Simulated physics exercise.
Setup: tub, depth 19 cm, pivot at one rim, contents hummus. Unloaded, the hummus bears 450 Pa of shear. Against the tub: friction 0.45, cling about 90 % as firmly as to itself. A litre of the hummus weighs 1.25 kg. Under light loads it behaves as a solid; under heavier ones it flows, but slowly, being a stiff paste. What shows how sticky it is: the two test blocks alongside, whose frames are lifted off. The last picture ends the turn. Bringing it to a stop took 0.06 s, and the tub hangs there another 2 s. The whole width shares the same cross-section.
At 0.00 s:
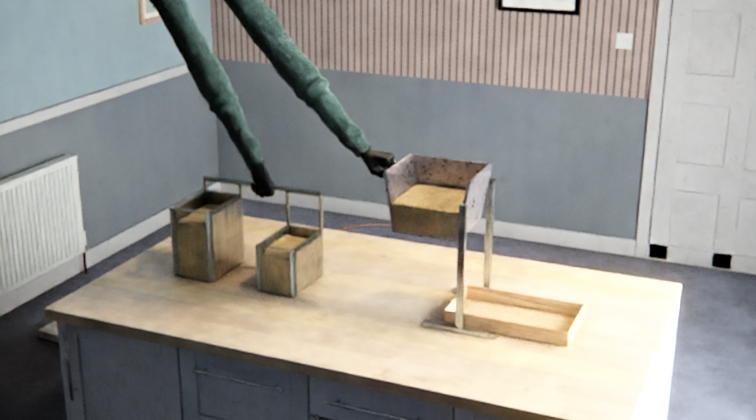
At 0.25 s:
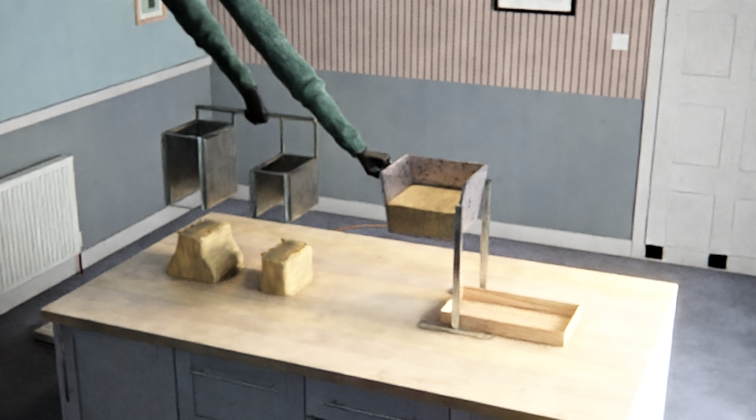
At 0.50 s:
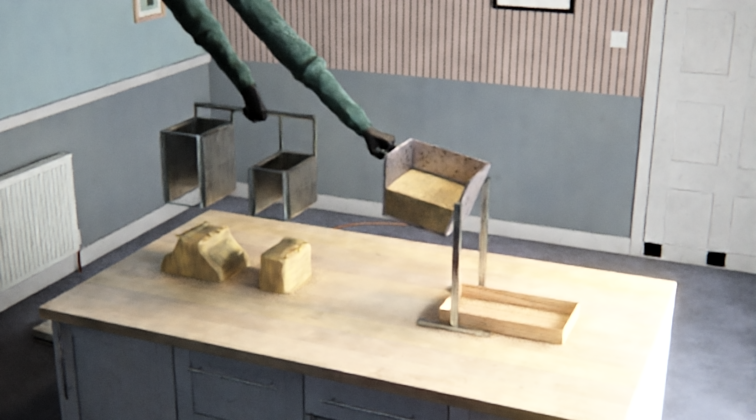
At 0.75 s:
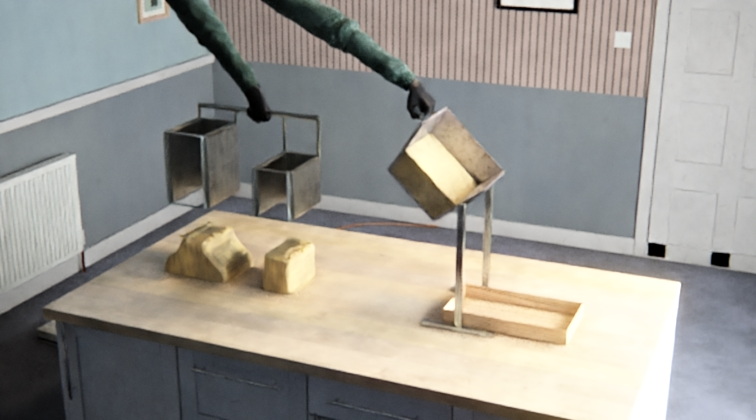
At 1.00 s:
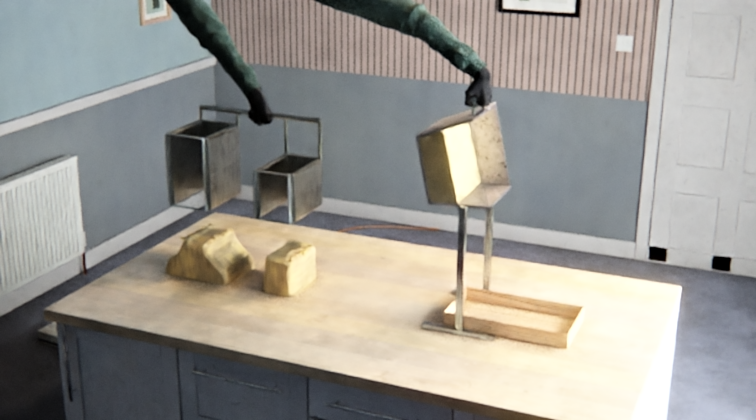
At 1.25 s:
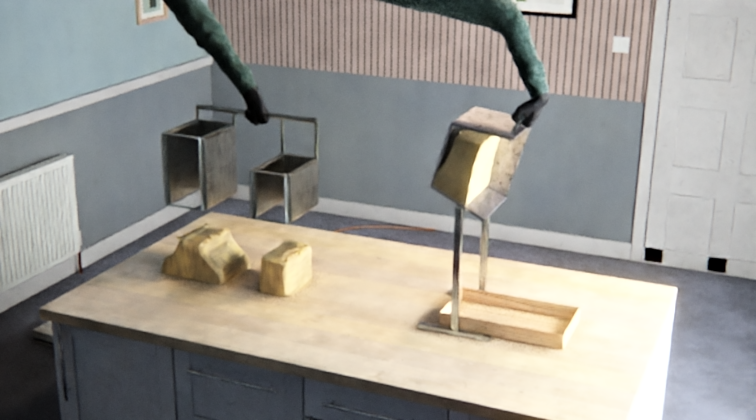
On a kitchen worktop, a green-sleeved arm lifted two joined metal boxes off two tan blocks, the larger one slumping, then another turned a tub of tan paste rightward past upright above a shallow tray.
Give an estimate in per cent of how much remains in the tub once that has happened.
0 %.
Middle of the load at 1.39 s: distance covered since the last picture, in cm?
Shift: Roughly 8 cm.
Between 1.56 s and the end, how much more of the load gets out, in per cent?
My estimate is near 30 in a hundred.
After 1.39 s, the tub is at 106 degrees and holds 97 %.
After 1.56 s, the tub is at 106 degrees and holds 30 %.
After 1.73 s, the tub is at 106 degrees and holds 0 %.
After 1.90 s, the tub is at 106 degrees and holds 0 %.
After 3.25 s, at the end, the tub is at 106 degrees and holds 0 %.
